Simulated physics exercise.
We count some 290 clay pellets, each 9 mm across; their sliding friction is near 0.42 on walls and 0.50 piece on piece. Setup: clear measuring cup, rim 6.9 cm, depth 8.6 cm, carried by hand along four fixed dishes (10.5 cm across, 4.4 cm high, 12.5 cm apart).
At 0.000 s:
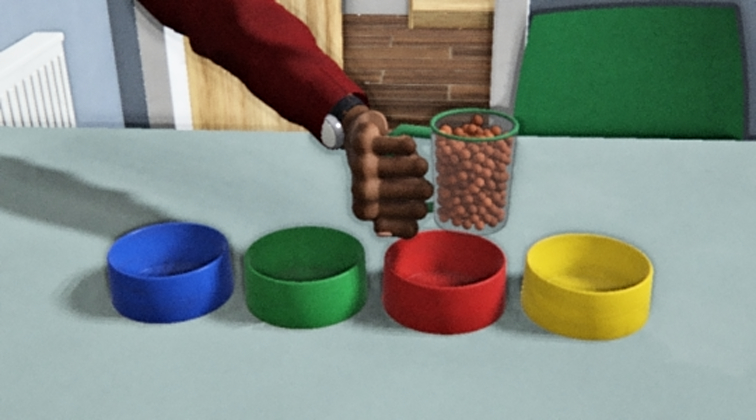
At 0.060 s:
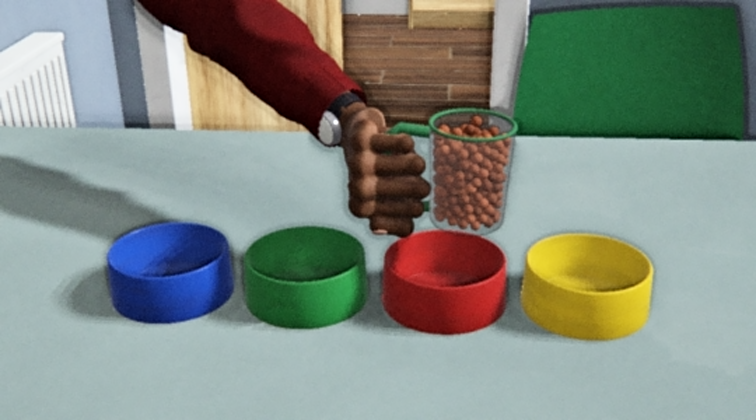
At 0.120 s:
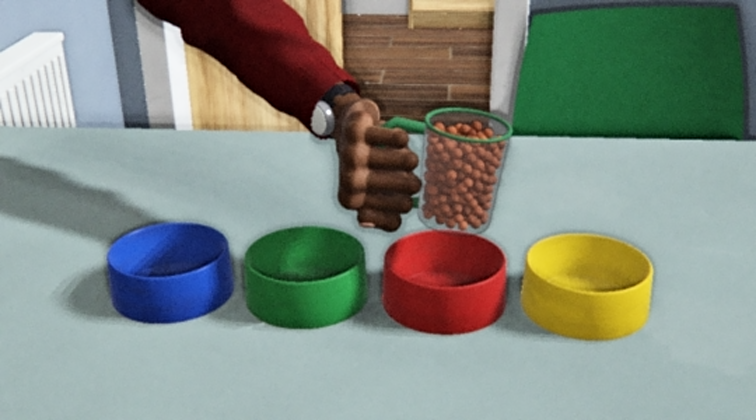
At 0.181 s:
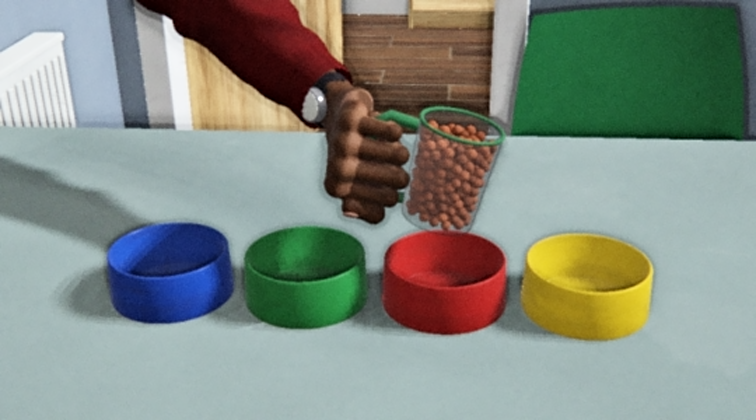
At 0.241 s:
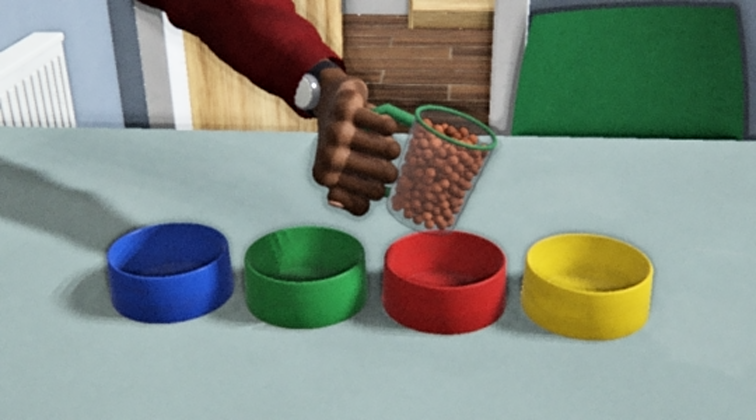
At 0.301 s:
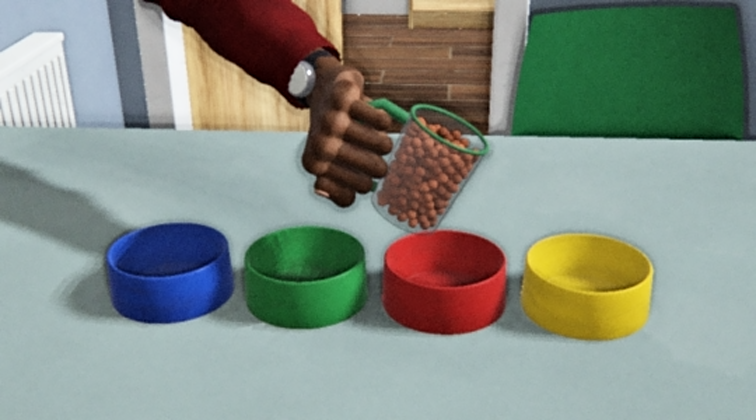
A hand in a dark red sleeve, wearing a wristwatch, holds a clear measuring cup of small reddish-brown balls over a pale table, seen from the front and slightly above by a still camera. Below sit four round dishes, blue, green, red and yellow from left to right, with a green chair behind. The hand moves the cup a short way left, tilting it increasingly rightward, the balls still inside.
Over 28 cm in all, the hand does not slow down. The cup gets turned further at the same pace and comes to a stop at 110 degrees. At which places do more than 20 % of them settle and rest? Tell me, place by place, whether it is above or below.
Red: Below the mark; blue: Below the mark; green: Above the mark; yellow: Below the mark; counter: Below the mark.
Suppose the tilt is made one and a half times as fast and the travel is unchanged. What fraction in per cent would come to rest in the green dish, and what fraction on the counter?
Result: Green dish 40, counter 30.
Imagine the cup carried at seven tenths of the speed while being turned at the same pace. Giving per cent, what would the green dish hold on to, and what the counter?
Green: 30; counter: 30.
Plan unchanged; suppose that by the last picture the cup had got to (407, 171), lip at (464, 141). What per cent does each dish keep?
You'd end up with red at 0, blue at 50, green at 10 and yellow at 0.
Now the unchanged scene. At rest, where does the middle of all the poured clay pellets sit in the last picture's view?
Roughly (299, 281).
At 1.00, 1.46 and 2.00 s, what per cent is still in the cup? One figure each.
Around 90 per cent at the first moment, 25 at the second and 5 at the third.
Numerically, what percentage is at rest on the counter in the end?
10 per cent.
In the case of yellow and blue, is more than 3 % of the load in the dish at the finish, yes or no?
So yellow is a miss and blue is a pass.
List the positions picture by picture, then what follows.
The first frame shows cup at (472, 173), tilt 0 degrees, lip at (517, 126), moved 0.0 cm; middle of the pieces at (470, 178); yellow dish at (588, 263); red dish at (445, 258); green dish at (305, 254); blue dish at (168, 249).
The second frame shows cup at (469, 173), tilt 2 degrees, lip at (515, 127), moved 0.2 cm; middle of the pieces at (467, 178).
The third frame shows cup at (461, 173), tilt 6 degrees, lip at (510, 130), moved 1.0 cm; middle of the pieces at (458, 178).
The fourth frame shows cup at (449, 172), tilt 13 degrees, lip at (503, 136), moved 1.9 cm; middle of the pieces at (446, 177).
The fifth frame shows cup at (438, 172), tilt 20 degrees, lip at (496, 141), moved 2.9 cm; middle of the pieces at (434, 176).
The sixth frame shows cup at (426, 172), tilt 26 degrees, lip at (487, 147), moved 3.8 cm; middle of the pieces at (422, 176); yellow dish at (588, 263); red dish at (445, 258); green dish at (305, 254); blue dish at (168, 249). The cup turns about 110 degrees a second and travels 16 cm a second.
Then, at 1.00 s, tilt 102 degrees; cup holds 90 %, red 5 %, green 5 %.
After 1.46 s, tilt 110 degrees; cup holds 25 %, red 5 %, green 65 %.
Then, at 2.00 s, tilt 110 degrees; cup holds 5 %, red 5 %, blue 5 %, green 75 %.
At rest (2.7 s), red 5 %, blue 10 %, green 75 %, yellow 0 %, counter 10 %.
